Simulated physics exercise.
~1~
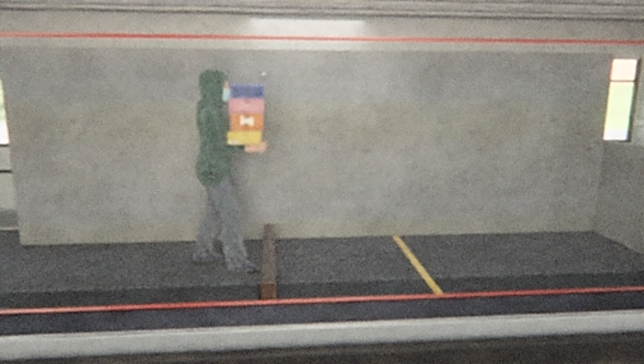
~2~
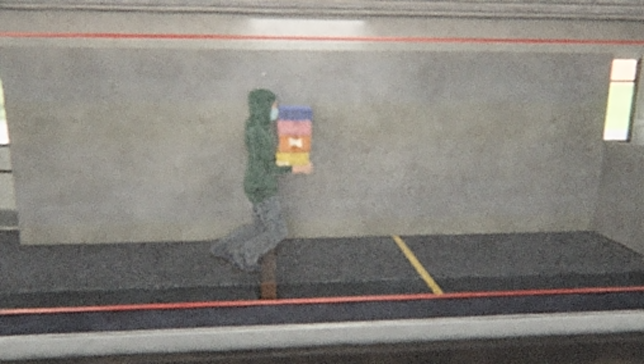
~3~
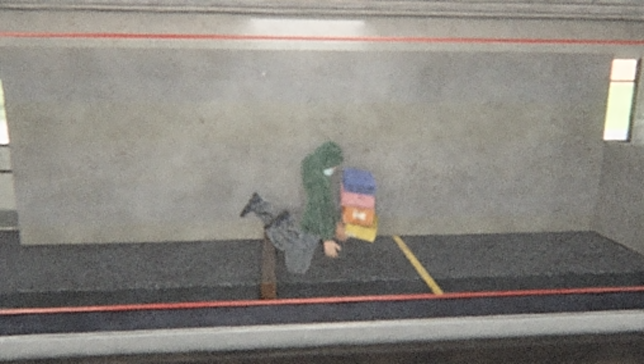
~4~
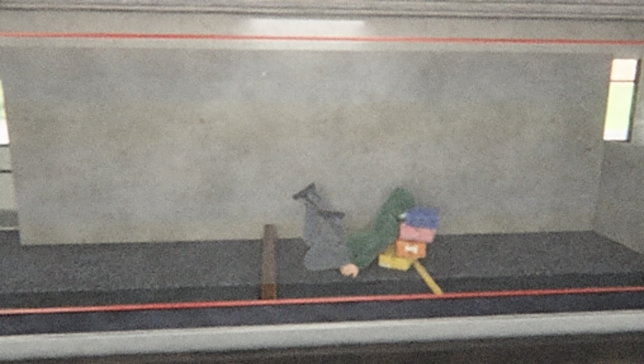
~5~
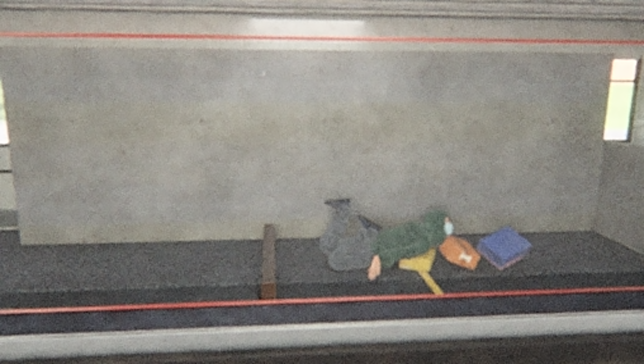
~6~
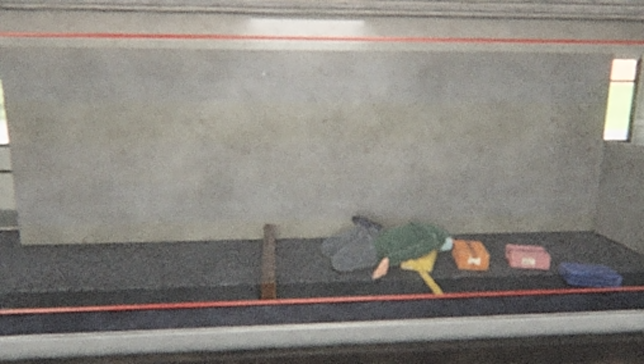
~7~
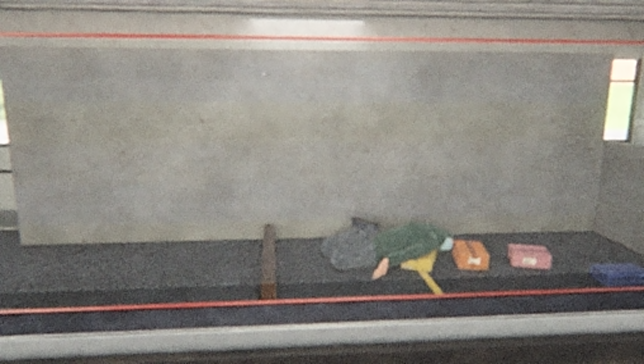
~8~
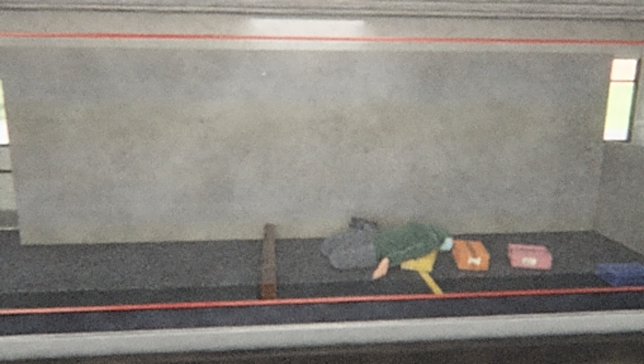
At first, a figure in a green hooded top and grey trousers walks right toward a low brown rail, holding a stack of coloured boxes. The legs reach the rail, and the person tips forward over it, dropping low with the feet kicked up behind. The body lands face down near the yellow line as the stack leans and comes apart. The blue, pink and orange boxes spill right, the blue one sliding farthest. Finally the person lies still, head past the line, with the yellow box beside them and the other three resting beyond it.
